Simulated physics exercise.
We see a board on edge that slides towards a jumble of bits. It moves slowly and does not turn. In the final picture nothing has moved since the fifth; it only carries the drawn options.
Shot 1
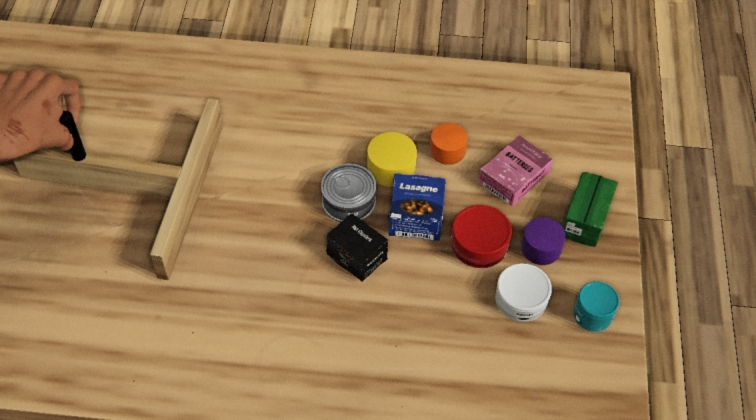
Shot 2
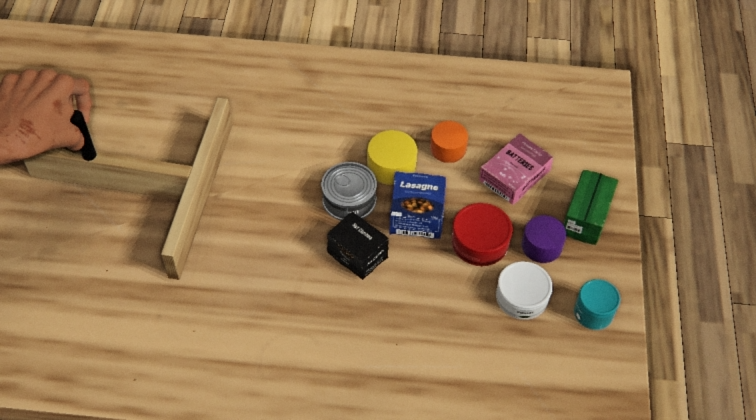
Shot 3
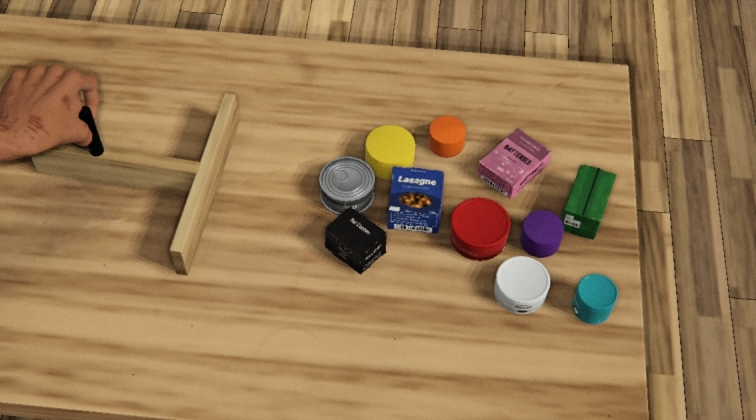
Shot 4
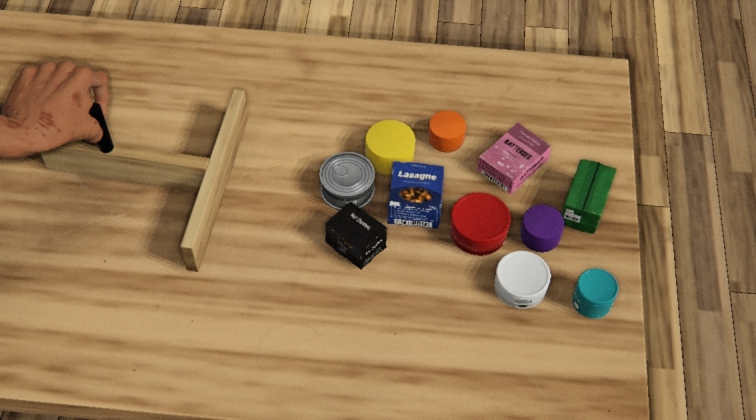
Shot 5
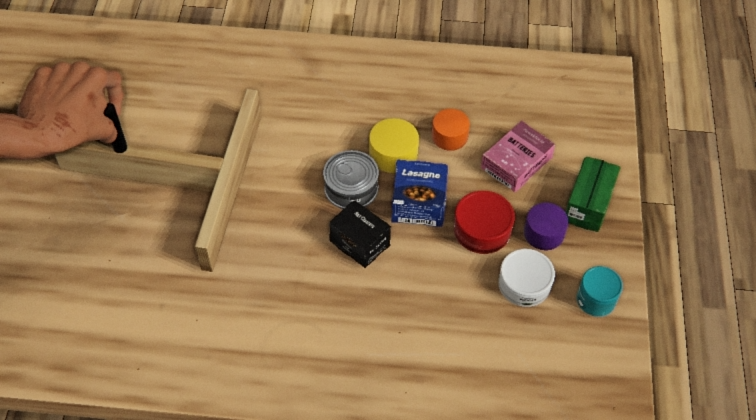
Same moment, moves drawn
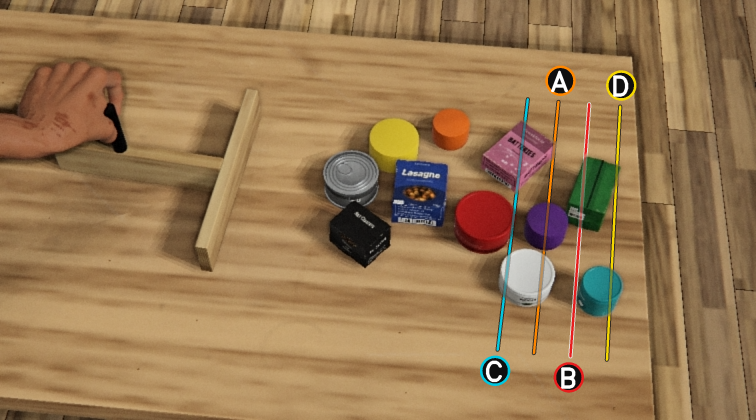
A bare hand at the upper left grips the stem of a T-shaped wooden pusher on a pale wood table, seen from above at an angle, with plank flooring beyond. To the right sit a grey tin, black and blue boxes, yellow, orange, red, purple, white and turquoise round containers, and pink and green boxes. The hand slowly slides the board rightward without turning it, while the items stay put and the view shifts very slightly.
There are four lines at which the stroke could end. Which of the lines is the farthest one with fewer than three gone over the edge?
As far as mark A.
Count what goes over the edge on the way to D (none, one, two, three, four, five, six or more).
Six or more.
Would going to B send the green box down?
Yes.
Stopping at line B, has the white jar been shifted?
By then, yes.
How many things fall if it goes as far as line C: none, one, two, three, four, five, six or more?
The count is none.
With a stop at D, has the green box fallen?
Yes.
On the copy, A at (547, 217); B at (581, 220); C at (514, 214); D at (614, 223).
On A. First, board (342, 173); black box (371, 235); blue packet (431, 196).
Then, board (457, 183); purple tin (624, 247); green box (598, 194).
Finally, board (548, 190); green box over the edge; purple tin over the edge; two fallen.
By contrast, B drops five; C is within the limit but short; D drops seven.
